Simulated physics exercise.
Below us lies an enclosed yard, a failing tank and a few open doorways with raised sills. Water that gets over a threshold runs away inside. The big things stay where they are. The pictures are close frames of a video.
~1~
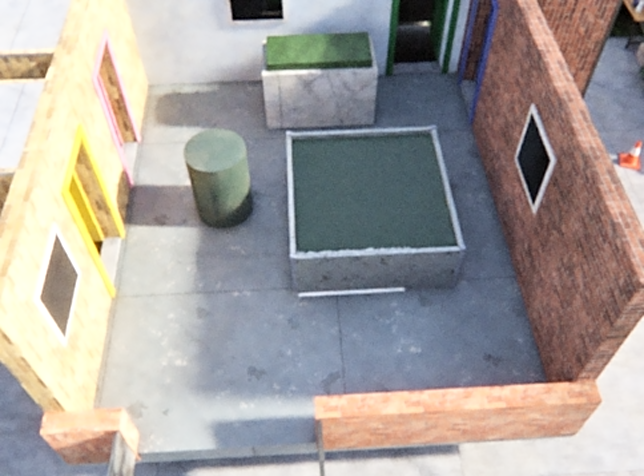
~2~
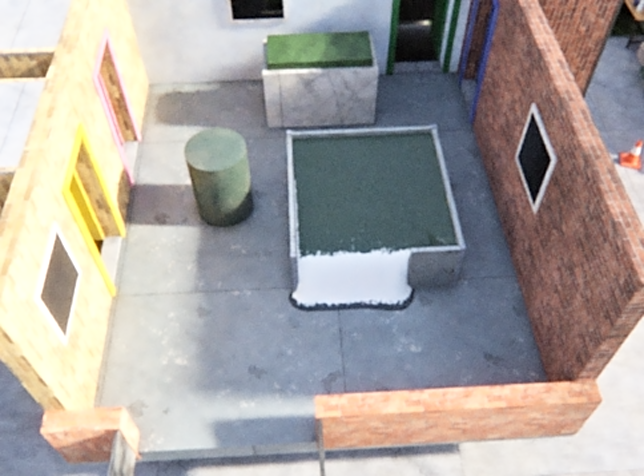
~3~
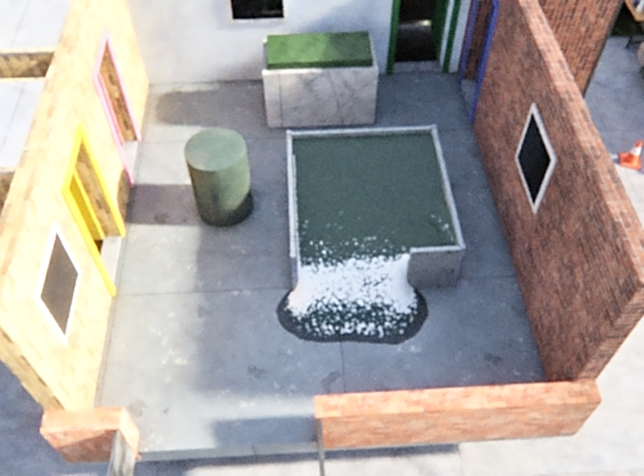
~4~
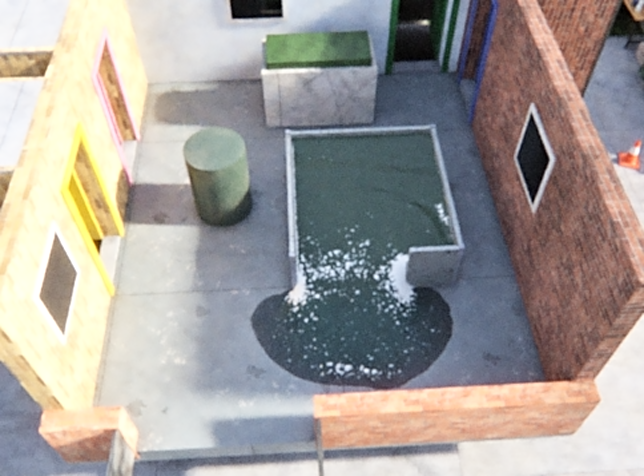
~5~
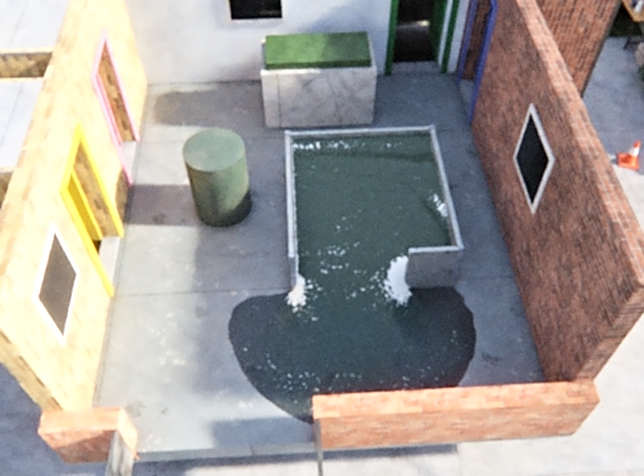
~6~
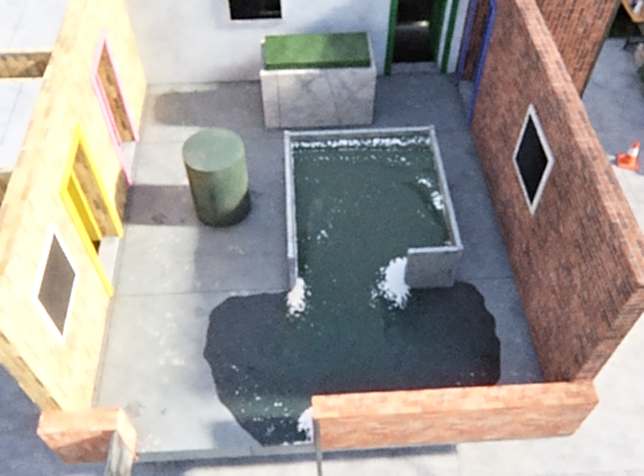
To begin with, a square open tank of dark green water stands still in a walled yard beside a green cylinder. Part of its near wall gives way and water pours out in a white, foaming rush, then a dark pool widens across the paving, spreading left and right and reaching the low brick wall.
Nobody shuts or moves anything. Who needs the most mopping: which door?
The green doorway takes the most.
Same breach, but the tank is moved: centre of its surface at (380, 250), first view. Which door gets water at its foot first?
First comes the yellow door.
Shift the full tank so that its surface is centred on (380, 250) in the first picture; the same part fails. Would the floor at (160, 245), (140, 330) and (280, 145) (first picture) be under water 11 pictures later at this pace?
One after the other: Dry, under water, no water.
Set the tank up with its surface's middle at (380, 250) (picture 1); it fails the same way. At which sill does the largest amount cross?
I say the green one.
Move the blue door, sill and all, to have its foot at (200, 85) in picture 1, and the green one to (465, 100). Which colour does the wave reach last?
The door marked blue.
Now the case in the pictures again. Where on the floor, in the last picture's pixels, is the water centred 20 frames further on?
Around (372, 288).
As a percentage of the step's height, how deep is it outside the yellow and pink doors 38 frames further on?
Roughly 90 per cent, then 60 per cent.
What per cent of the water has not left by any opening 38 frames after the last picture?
About 66 per cent.
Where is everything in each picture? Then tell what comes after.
In the first picture, the open tank at (369, 191) is whole and still.
In the second picture, water pours out at (352, 278) and has run to (293, 296).
In the third picture, the front is at (413, 328), out from the gap at (352, 278).
In the fourth picture, water pours out at (351, 279) and has run to (401, 379).
In the fifth picture, the front is at a hidden place, out from the gap at (350, 280).
In the sixth picture, the front is at a hidden place, out from the gap at (349, 280).
A moment on, water covers 25 % of the floor; pink door not reached, yellow door not reached, blue door not reached, green door not reached.
Next, water covers 30 % of the floor; pink door not reached, yellow door not reached, blue door not reached, green door not reached.
Then, water covers 50 % of the floor; pink door not reached, yellow door wet at the sill, nothing in, blue door not reached, green door not reached.
Later, water covers 80 % of the floor; pink door wet at the sill, nothing in, yellow door wet at the sill, nothing in, blue door wet at the sill, nothing in, green door a lot in.
In the end, water covers 95 % of the floor; pink door a trickle in, yellow door wet at the sill, nothing in, blue door wet at the sill, nothing in, green door a lot in; the green door has let in the most.
